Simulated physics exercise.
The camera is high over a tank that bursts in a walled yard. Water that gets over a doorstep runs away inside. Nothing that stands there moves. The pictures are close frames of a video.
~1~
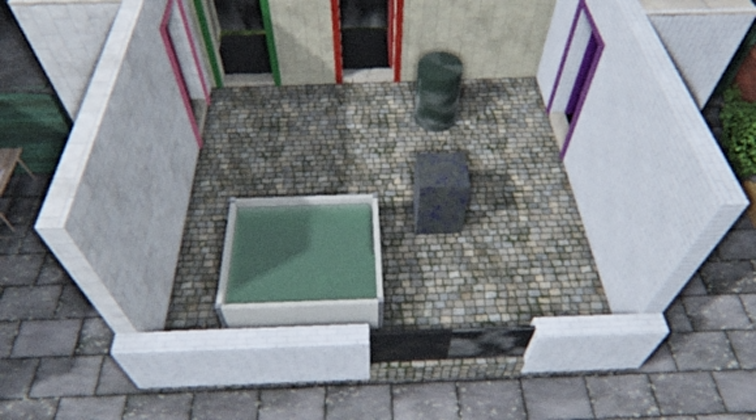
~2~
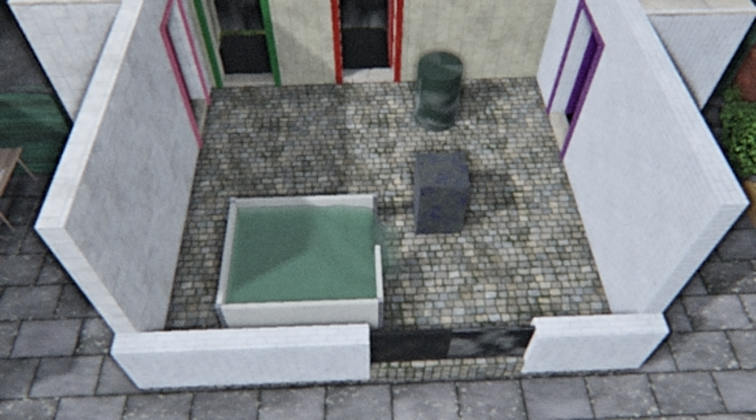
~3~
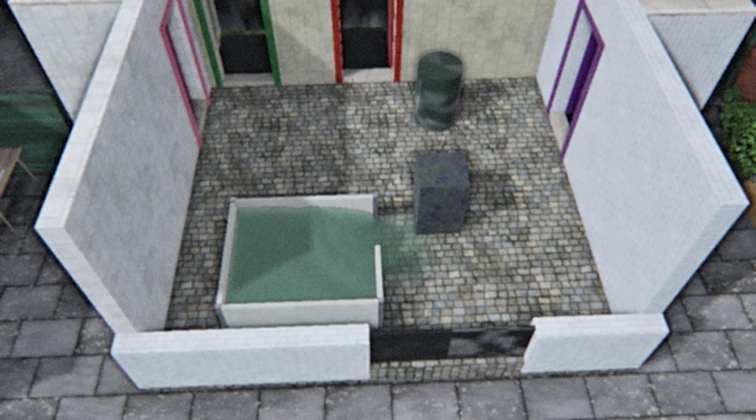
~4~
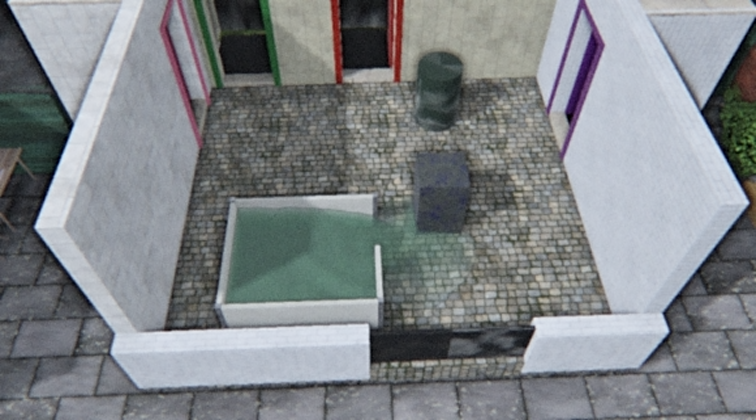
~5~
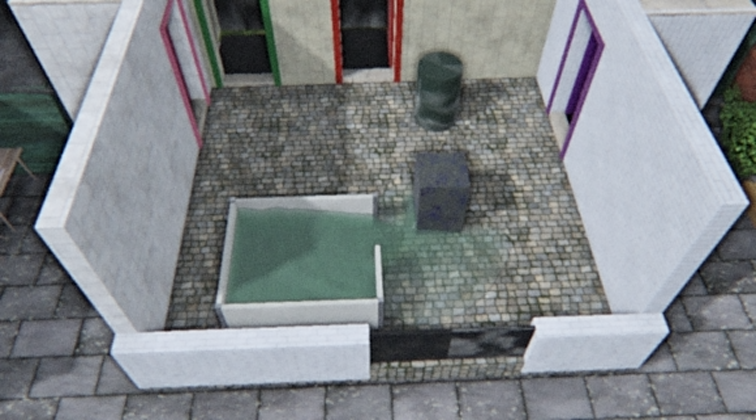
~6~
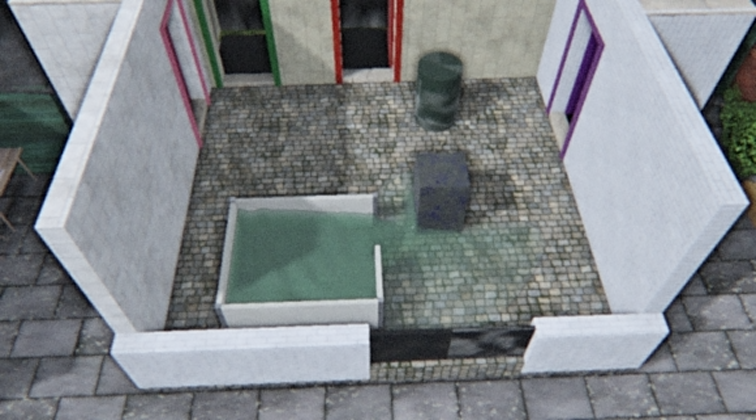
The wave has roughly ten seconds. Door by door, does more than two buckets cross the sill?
One by one: The pink door stays under that; the red door stays under that; the green door stays under that; the purple door stays under that.
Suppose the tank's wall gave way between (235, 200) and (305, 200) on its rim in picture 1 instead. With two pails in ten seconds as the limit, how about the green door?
In short: The green one goes over.
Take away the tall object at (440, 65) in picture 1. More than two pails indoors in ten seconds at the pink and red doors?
My reading: Pink lets less in, red holds.
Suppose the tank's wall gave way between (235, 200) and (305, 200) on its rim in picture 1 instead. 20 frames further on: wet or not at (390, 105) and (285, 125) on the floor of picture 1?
One after the other: Wet, under water.
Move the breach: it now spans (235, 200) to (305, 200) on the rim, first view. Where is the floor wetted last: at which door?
That is the purple-painted one.
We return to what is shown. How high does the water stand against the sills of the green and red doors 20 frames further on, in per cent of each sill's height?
About 60 and 90 per cent.
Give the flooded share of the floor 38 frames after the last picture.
I make it 80 per cent.
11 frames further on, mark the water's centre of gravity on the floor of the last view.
Roughly at (373, 258).
A moment on, water covers 30 % of the floor; the pink door not reached, the red door not reached, the green door not reached, the purple door not reached.
Next, water covers 45 % of the floor; the pink door not reached, the red door wet at the sill, nothing in, the green door not reached, the purple door wet at the sill, nothing in.
Then, water covers 60 % of the floor; the pink door not reached, the red door under two buckets in, the green door wet at the sill, nothing in, the purple door wet at the sill, nothing in.
Later, water covers 80 % of the floor; the pink door wet at the sill, nothing in, the red door under two buckets in, the green door wet at the sill, nothing in, the purple door wet at the sill, nothing in.
In the end, water covers 95 % of the floor; the pink door wet at the sill, nothing in, the red door under two buckets in, the green door under two buckets in, the purple door wet at the sill, nothing in.
